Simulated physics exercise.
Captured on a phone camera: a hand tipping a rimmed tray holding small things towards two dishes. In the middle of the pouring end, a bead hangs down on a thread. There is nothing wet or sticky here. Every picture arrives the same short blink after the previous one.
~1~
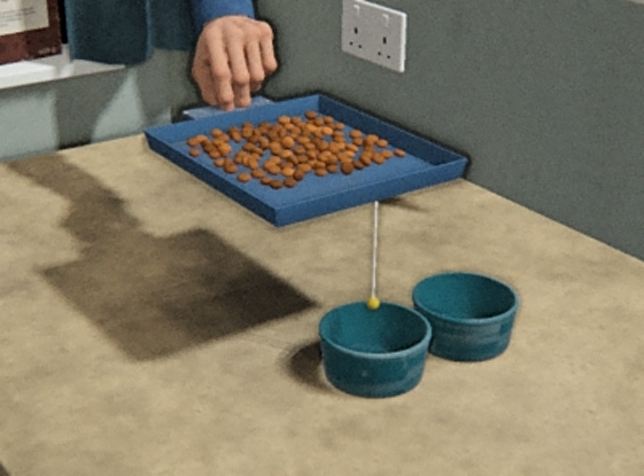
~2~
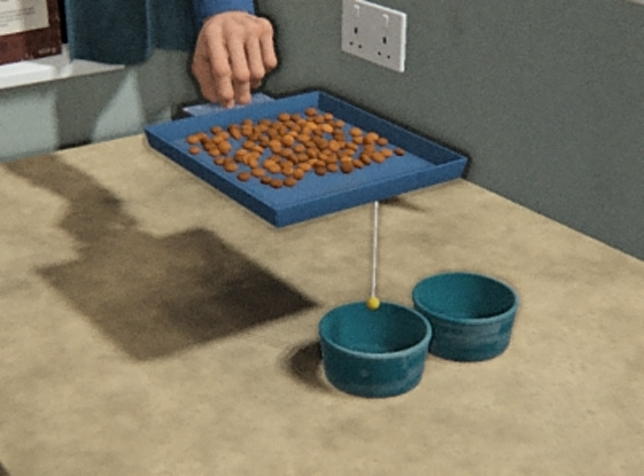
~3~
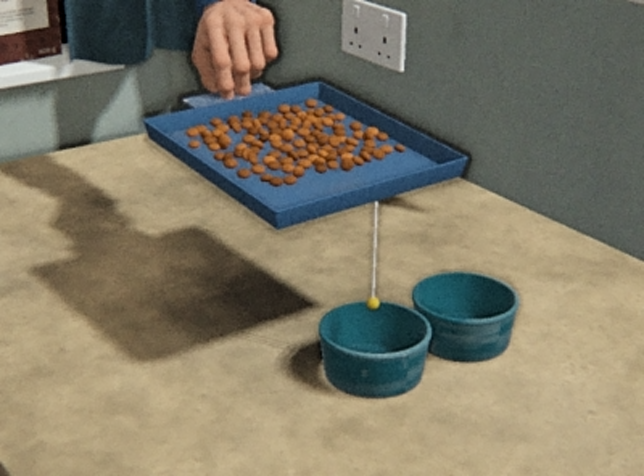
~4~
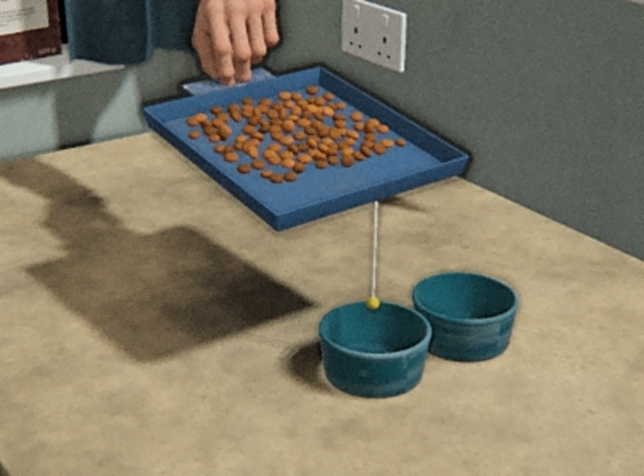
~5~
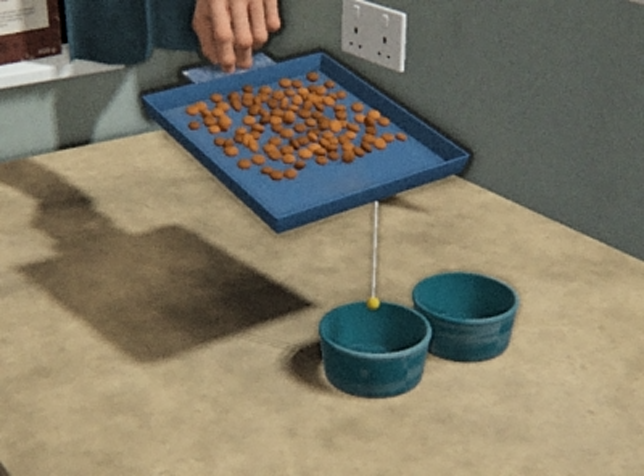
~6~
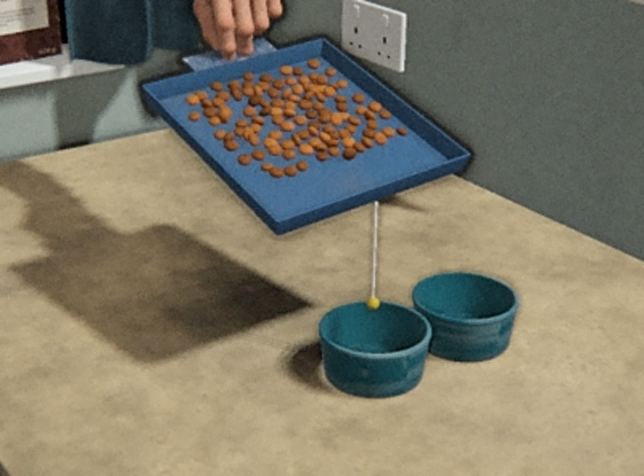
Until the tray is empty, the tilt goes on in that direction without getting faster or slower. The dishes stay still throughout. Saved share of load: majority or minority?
Minority.
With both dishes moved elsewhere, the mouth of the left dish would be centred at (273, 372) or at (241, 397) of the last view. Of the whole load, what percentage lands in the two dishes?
It comes to near 80 per cent the first time and near 70 per cent the second time.
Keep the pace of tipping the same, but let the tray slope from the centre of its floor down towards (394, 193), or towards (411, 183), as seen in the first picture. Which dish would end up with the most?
Note: Place 1, the dish at the right; place 2, the dish at the right.
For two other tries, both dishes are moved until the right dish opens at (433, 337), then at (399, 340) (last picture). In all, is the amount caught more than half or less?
Well, a majority share the first time and a majority share the next.
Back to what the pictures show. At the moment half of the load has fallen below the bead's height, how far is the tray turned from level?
Tilt: Around 105 degrees.
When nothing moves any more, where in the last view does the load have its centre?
Near (327, 402), more or less.
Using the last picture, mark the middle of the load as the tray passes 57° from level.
Look about (331, 183) in the last picture.
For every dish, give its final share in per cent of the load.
In per cent, left near 20 and right near 0.
Shortly afterwards, tray tipped steeply; all but a few on the tray; only a few in the air.
Next, tray tipped right over; the bulk on the tray; a little in the left dish; near a quarter outside both; a little in the air.
Some moments later, tray tipped past a quarter turn; near a quarter in the left dish; the bulk outside both.
In the end, tray tipped past a quarter turn; near a quarter in the left dish; none at all in the right dish; the bulk outside both.
